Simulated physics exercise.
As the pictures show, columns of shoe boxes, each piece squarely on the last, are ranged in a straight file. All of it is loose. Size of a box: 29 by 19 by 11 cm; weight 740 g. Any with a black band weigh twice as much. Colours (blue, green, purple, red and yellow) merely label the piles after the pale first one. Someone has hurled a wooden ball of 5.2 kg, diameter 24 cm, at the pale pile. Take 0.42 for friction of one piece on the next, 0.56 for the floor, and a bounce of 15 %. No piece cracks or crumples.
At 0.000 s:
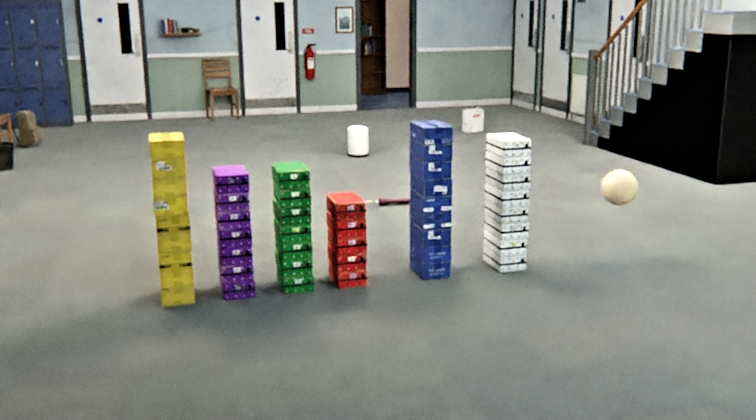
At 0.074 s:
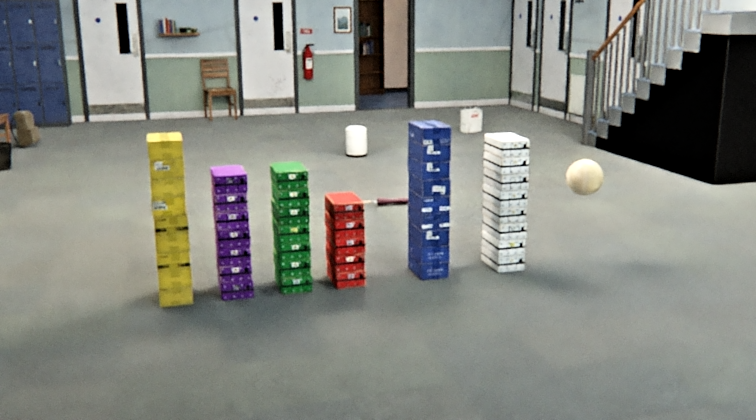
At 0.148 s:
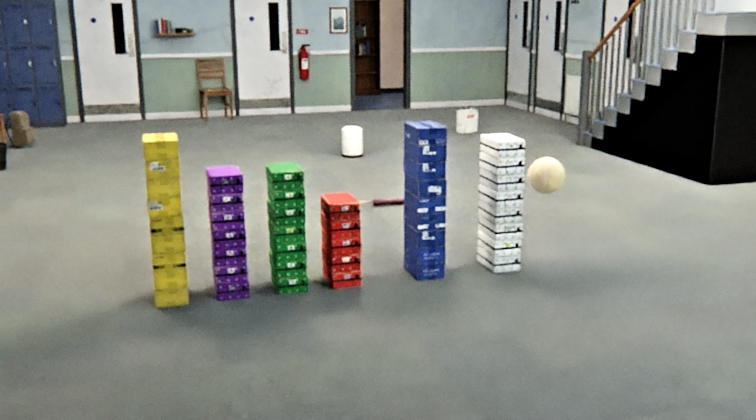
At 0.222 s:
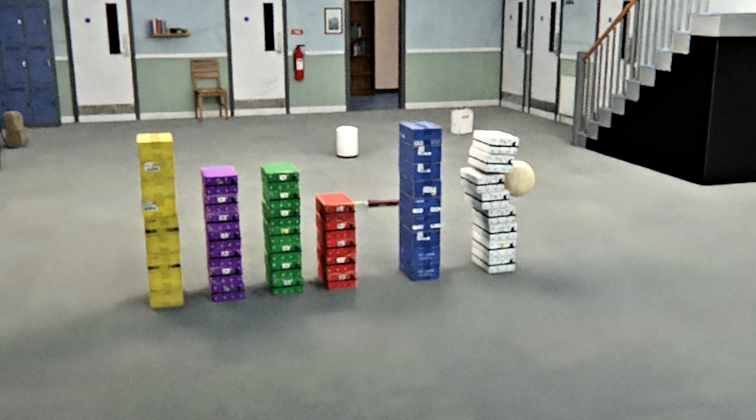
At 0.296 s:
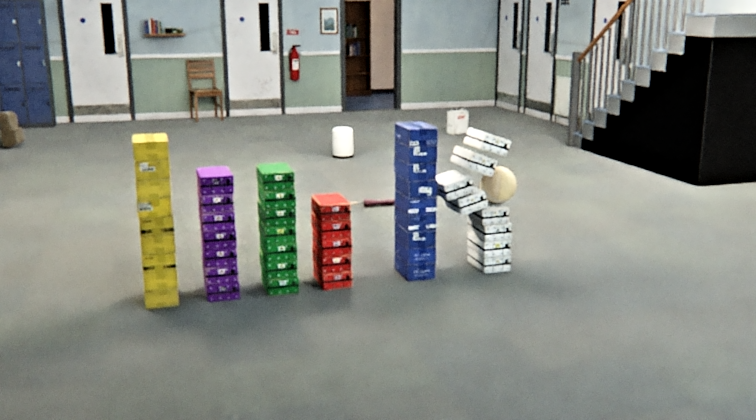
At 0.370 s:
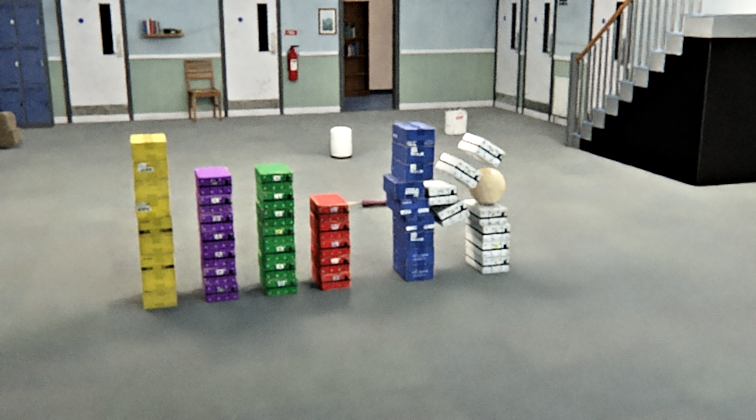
A pale ball flies left into the white stack, knocking boxes against the blue stack.
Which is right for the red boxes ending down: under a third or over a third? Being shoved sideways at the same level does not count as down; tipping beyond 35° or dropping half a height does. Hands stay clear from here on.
Less than a third of them.
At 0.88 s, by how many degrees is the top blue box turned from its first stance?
Some 80°.
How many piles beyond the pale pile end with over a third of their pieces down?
The count is 1.
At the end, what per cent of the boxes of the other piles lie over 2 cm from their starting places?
Shifted: 30 per cent.
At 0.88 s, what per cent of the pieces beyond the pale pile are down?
At that moment 20 per cent.
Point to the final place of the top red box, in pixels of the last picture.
Near (304, 210).
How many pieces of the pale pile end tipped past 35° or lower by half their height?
5 of them.
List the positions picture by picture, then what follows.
In the first frame (each place is the centre of the face we see best; the camera pans a little), ball (620, 188) 66 cm from contact, 3.8 m/s; top red box (351, 212); top blue box (439, 136); the others all in place.
Ball (585, 178) 40 cm from contact, 3.5 m/s; top red box (349, 212), in the second frame.
Ball (546, 176) 14 cm from contact, 3.5 m/s; top red box (345, 212), in the third frame.
Ball (516, 179) after contact, 1.5 m/s; top red box (340, 213); the others all in place, in the fourth frame.
Ball (498, 185) after contact, 1.0 m/s; top red box (336, 213); the others all in place, in the fifth frame.
Ball (487, 186) after contact, 0.9 m/s; top red box (334, 213); top blue box (421, 138); 3 have shifted, in the sixth frame.
By 0.46 s, 3 of the pale pile down; none of the 5 red boxes down (0 of 37 in all colours); top red box unmoved; top blue box tilted 9°.
By 0.64 s, 4 of the pale pile down; none of the 5 red boxes down (3 of 37 in all colours); top red box unmoved; top blue box tilted 49°, 12 cm lower.
By 0.88 s, 4 of the pale pile down; none of the 5 red boxes down (7 of 37 in all colours); top red box tilted 4°; top blue box on its side.
By 1.36 s, 4 of the pale pile down; none of the 5 red boxes down (7 of 37 in all colours); top red box tilted 6°; top blue box tilted 74°, 54 cm lower.
When it is over (2.5 s), 5 of the pale pile down; none of the 5 red boxes down (7 of 37 in all colours); top red box tilted 6°; top blue box tilted 62°, 55 cm lower. That is 0 per cent. In pixels of the last frame, middles, top red box near (304, 210), top blue box near (400, 221).
